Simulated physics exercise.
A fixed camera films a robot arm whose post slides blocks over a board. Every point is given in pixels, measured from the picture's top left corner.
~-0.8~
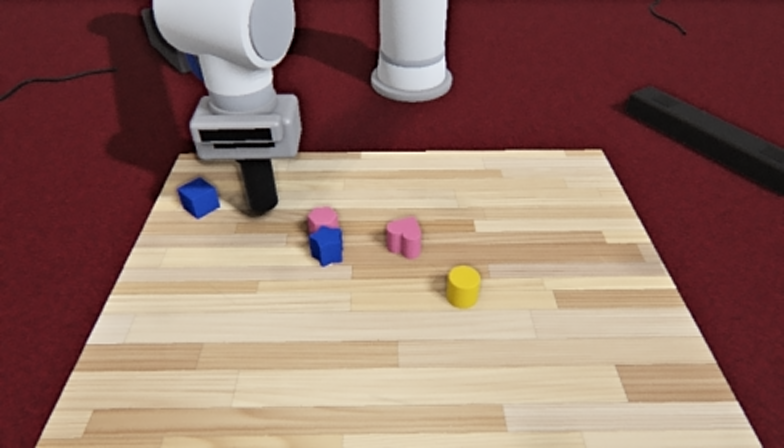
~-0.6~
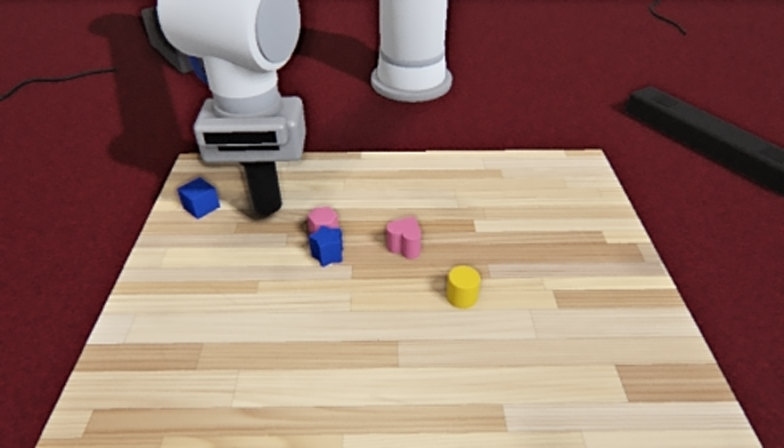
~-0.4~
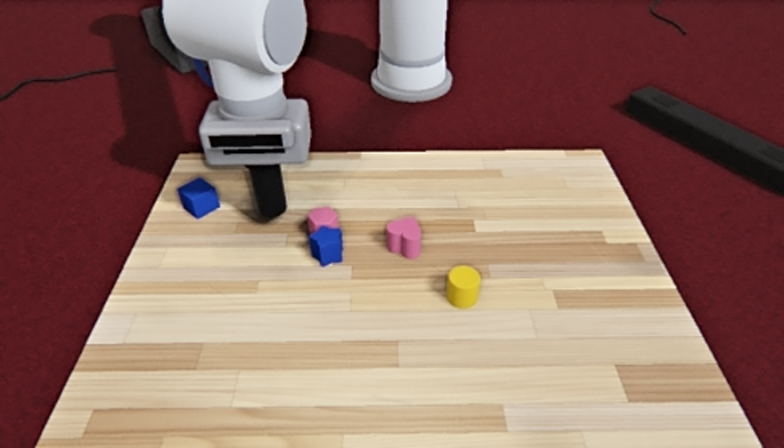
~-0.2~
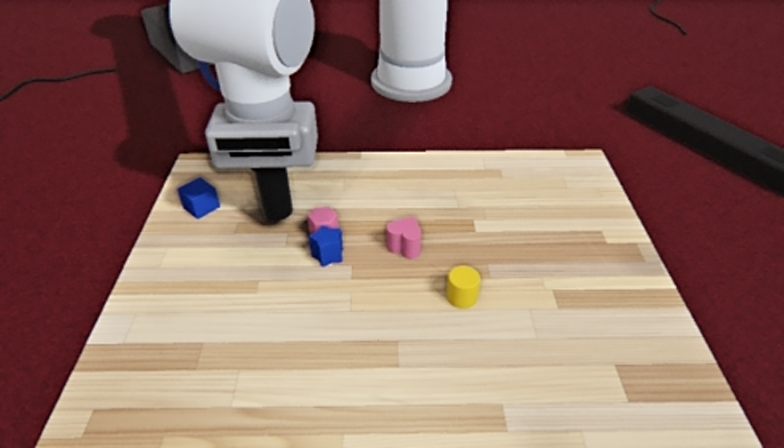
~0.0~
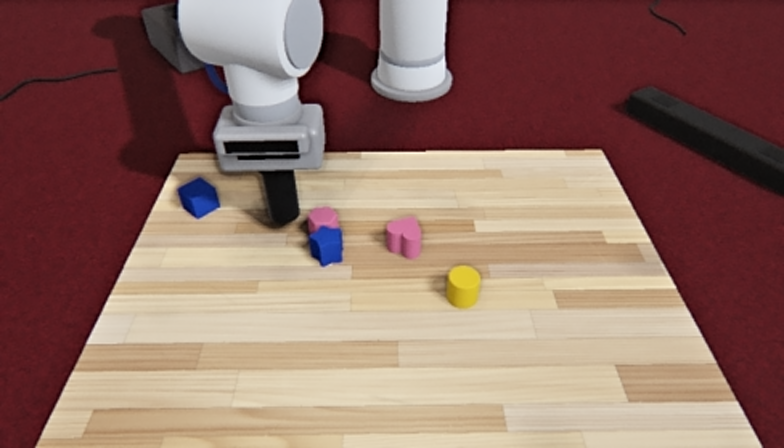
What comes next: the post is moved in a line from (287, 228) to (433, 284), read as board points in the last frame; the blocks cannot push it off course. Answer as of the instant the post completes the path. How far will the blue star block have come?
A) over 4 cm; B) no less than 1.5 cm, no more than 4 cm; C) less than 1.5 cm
I'll go with A - over 4 cm.
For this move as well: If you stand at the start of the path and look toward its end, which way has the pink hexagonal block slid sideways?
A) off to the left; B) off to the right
A (off to the left)
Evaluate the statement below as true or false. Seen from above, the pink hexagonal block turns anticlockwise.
Verdict: True.
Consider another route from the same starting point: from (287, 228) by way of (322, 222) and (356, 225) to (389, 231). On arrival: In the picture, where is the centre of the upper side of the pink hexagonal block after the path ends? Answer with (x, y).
I'd guess (364, 226).
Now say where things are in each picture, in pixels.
In the first picture, post's lower end (264, 203); pink hexagonal block (322, 214); blue star block (326, 235); pink heart-shaped block (406, 227); yellow circle (464, 276).
In the second picture, post (268, 206); blocks still.
In the third picture, post (272, 209); blocks still.
In the fourth picture, post (278, 212); blocks still.
In the fifth picture, post (285, 214); pink hexagonal block (322, 214); blue star block (326, 235); pink heart-shaped block (406, 227); yellow circle (464, 276).
What follows on the original path. One third of the way, post (331, 232); pink hexagonal block (360, 219), turned 55° anticlockwise; blue star block (339, 243), turned 35° clockwise.
Two thirds of the way, post (381, 250); pink hexagonal block (381, 221); blue star block (359, 260), turned 95° clockwise; pink heart-shaped block (413, 226), turned 20° clockwise.
At the end, post (434, 270); pink hexagonal block (381, 221), turned 145° anticlockwise; blue star block (359, 260), turned 95° clockwise; pink heart-shaped block (413, 226), turned 20° clockwise; yellow circle still.
